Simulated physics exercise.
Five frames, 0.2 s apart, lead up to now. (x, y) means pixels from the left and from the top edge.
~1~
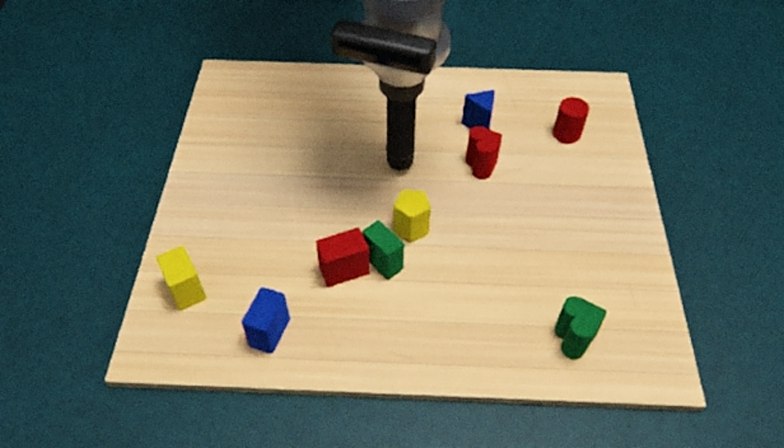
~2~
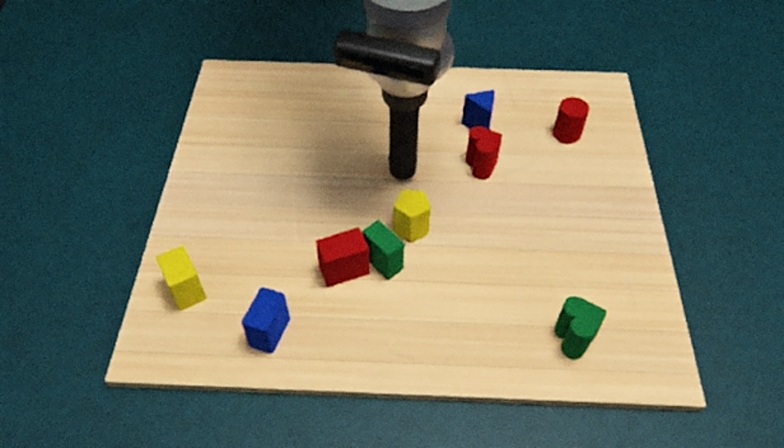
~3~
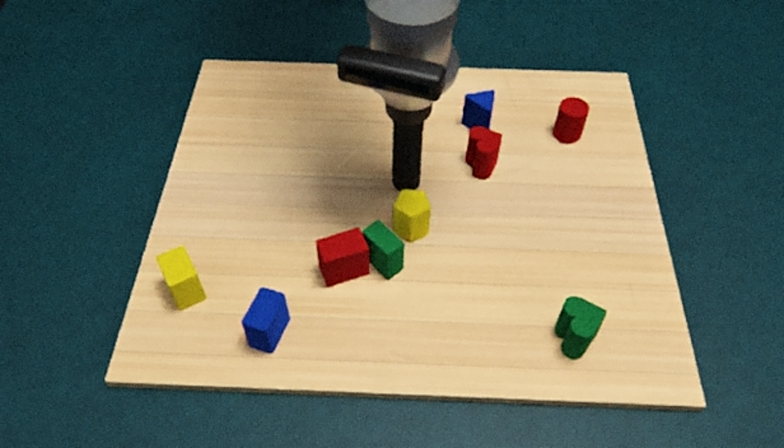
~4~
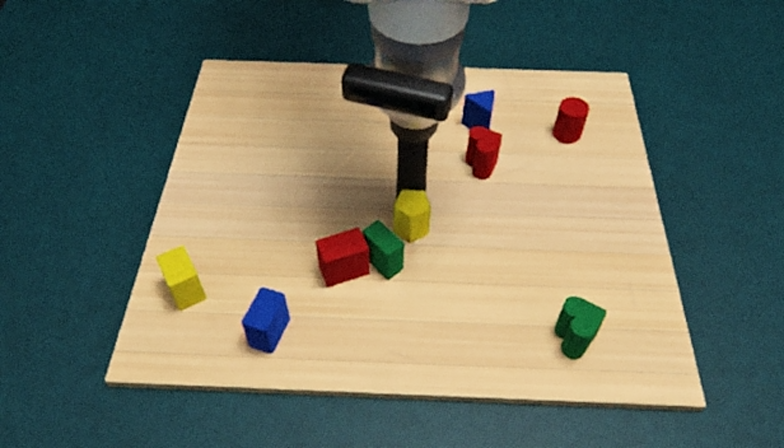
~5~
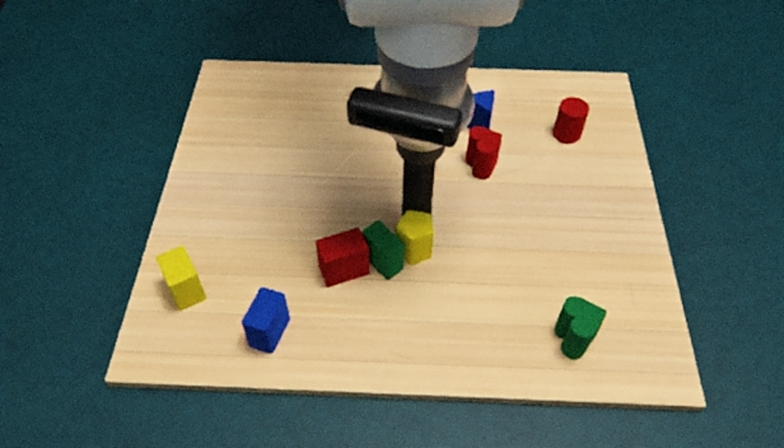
On a wooden board, a robot arm's black post nudges a yellow block slightly downward.
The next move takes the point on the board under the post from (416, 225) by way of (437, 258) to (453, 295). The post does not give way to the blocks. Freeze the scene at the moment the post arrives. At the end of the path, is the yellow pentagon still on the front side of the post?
In short: No.
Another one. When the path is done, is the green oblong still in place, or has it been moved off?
Right where it was.
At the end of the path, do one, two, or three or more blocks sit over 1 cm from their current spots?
Only one of them.
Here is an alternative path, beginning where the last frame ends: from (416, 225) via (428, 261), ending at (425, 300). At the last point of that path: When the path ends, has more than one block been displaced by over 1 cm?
No - that is not the case.
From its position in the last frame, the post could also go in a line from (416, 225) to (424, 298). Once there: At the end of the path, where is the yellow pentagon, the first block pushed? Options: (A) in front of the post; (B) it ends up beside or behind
The one that fits is A, in front of the post.
On the path given first. Halfway along, post at (438, 253); yellow pentagon at (422, 257), turned 50° clockwise.
At the end, post at (454, 290); green oblong not moved; yellow pentagon at (422, 274), turned 120° clockwise.
